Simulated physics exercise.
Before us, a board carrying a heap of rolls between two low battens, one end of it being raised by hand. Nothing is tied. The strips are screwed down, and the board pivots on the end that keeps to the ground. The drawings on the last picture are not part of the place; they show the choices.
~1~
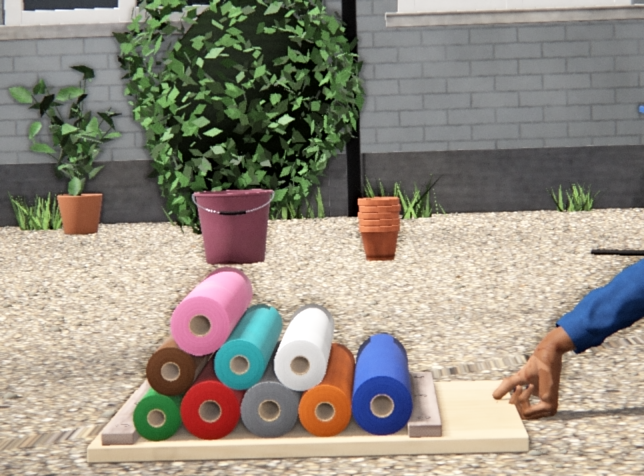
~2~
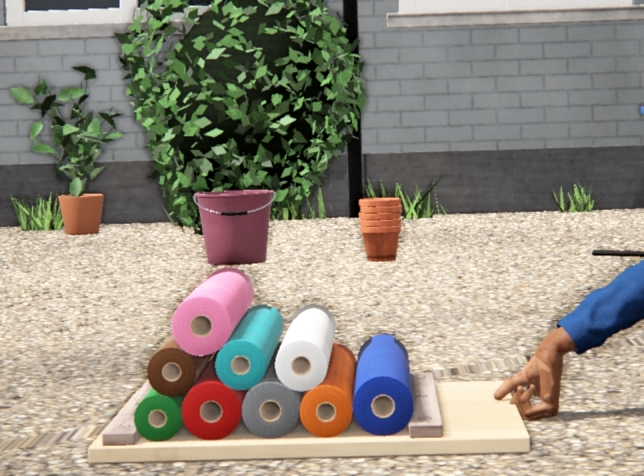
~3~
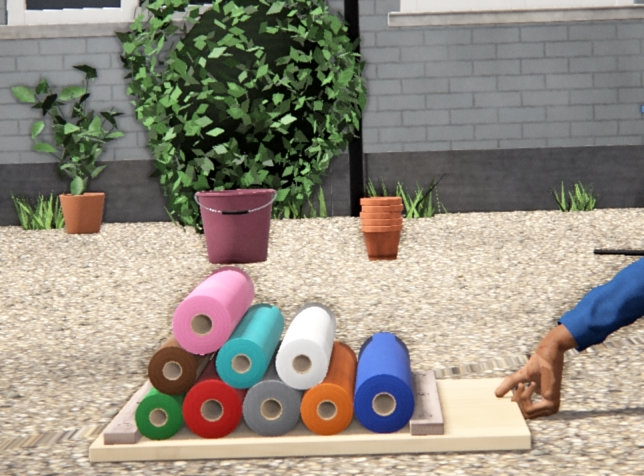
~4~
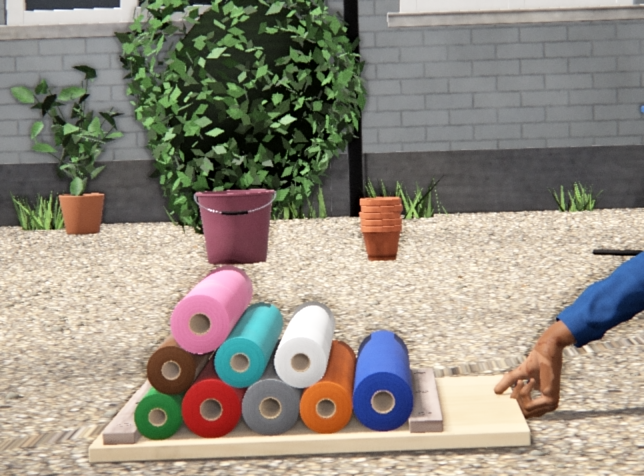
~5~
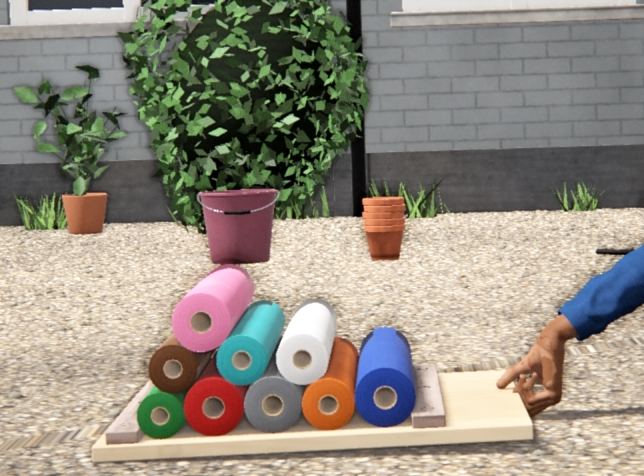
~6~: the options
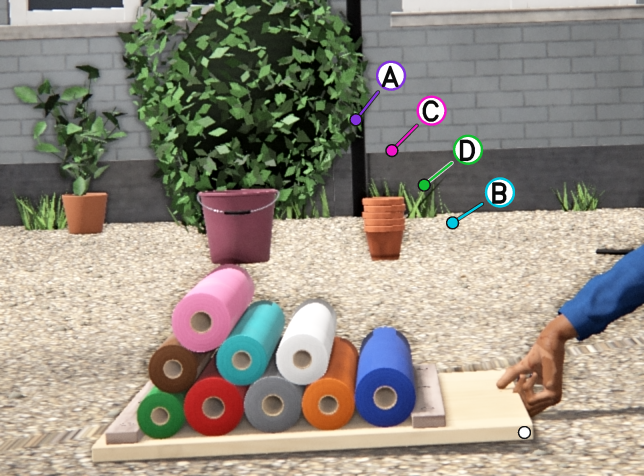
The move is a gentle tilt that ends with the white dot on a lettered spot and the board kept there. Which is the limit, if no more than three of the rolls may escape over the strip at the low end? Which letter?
It can be raised to B.
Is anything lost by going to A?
Yes, at A.
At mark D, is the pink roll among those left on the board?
No, with D.
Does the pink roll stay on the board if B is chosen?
No, with B.
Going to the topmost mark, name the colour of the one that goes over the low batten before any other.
The brown one.
On the marked copy, A at (356, 120); B at (452, 223); C at (392, 150); D at (424, 185); the white dot at (525, 432).
Following B. Soon after the start, board at 18°.
Later, board at 31°.
In the end, board at 31°, two over the low batten (brown, pink).
As for the rest, A nine over the low batten; C seven over the low batten; D seven over the low batten.
